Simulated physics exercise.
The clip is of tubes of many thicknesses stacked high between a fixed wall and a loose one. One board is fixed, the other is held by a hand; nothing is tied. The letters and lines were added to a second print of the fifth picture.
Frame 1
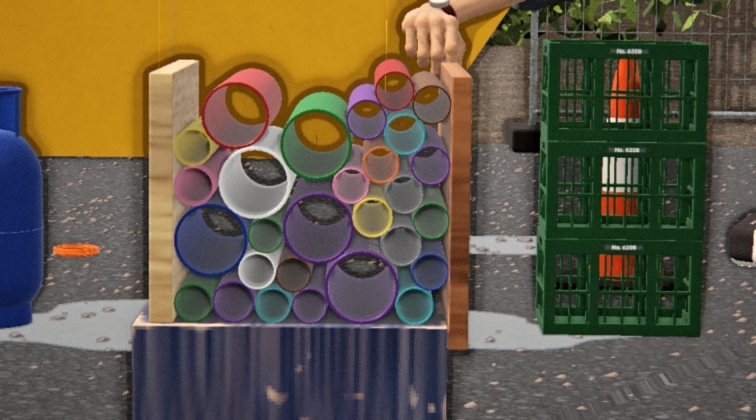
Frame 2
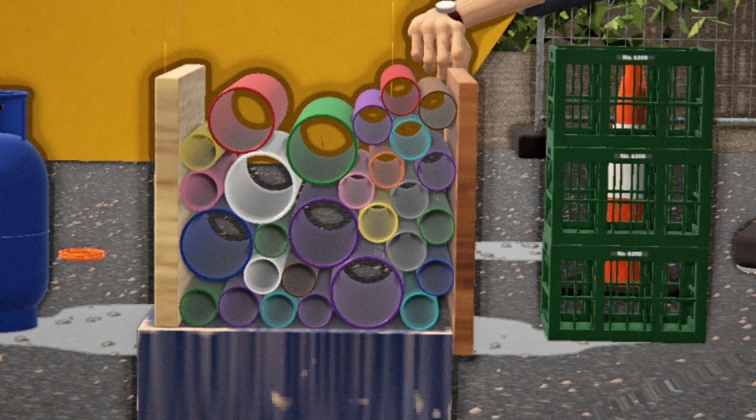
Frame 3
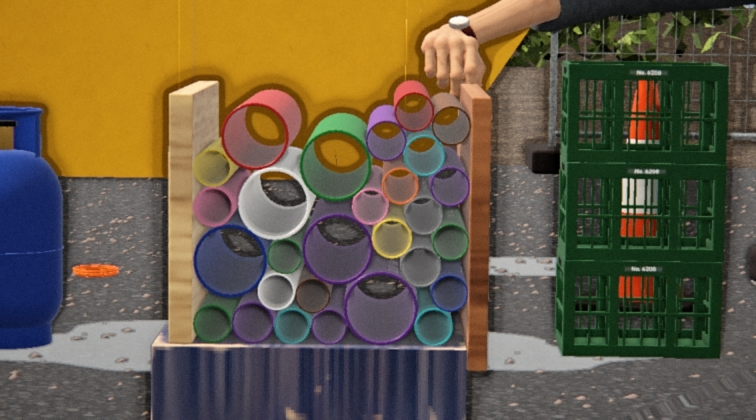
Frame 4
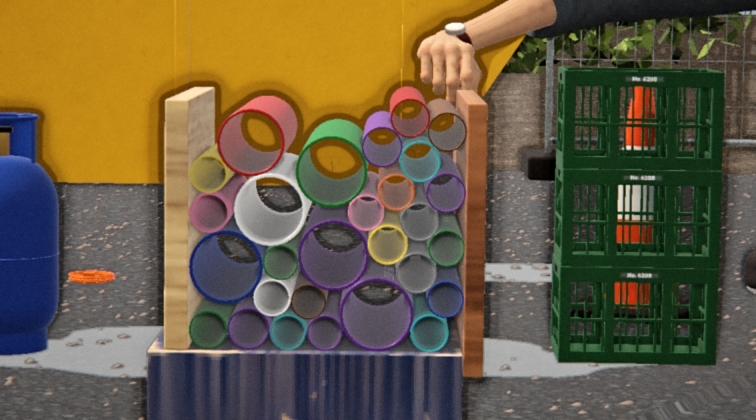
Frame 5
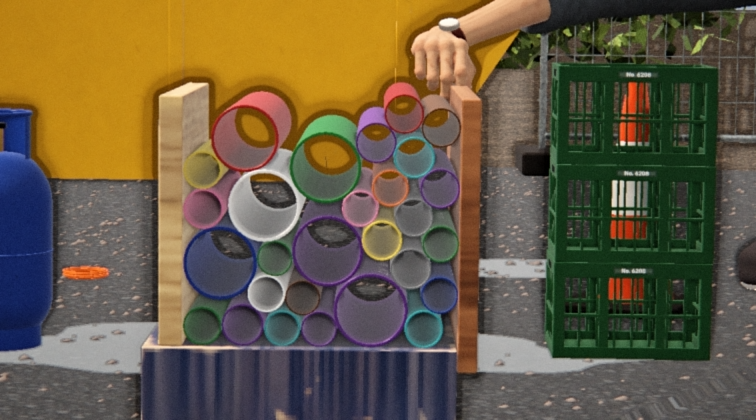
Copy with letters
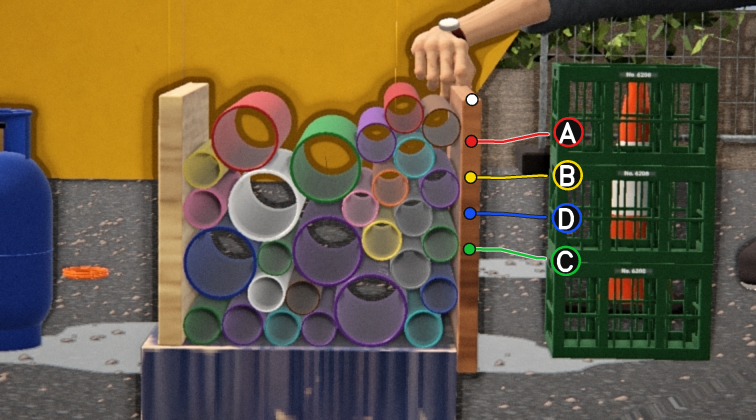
On an outdoor paved area with wet patches, seen from the front, a blue gas cylinder stands at left before a yellow surface, and stacked green crates stand at right. Between them, red, green, white, blue, purple and other coloured tubes lie piled between two wooden boards on a dark blue base, a hand gripping the right board's top. The view shifts slightly back and forth, while the tubes, boards and hand show no clear movement.
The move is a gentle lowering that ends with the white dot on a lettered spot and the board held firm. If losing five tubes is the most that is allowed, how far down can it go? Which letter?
The last mark within the limit is C.
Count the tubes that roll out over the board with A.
With A, none.
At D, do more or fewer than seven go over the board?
It loses fewer than seven.
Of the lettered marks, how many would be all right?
Four of them.
On the marked copy, A at (471, 141); B at (471, 178); C at (469, 249); D at (470, 214); the white dot at (472, 99).
Following C. Soon after the start, top of the board (461, 174).
Later, top of the board (459, 248).
In the end, top of the board (459, 248), four out over the board.
As for the rest, A none out over the board; B none out over the board; D one out over the board.
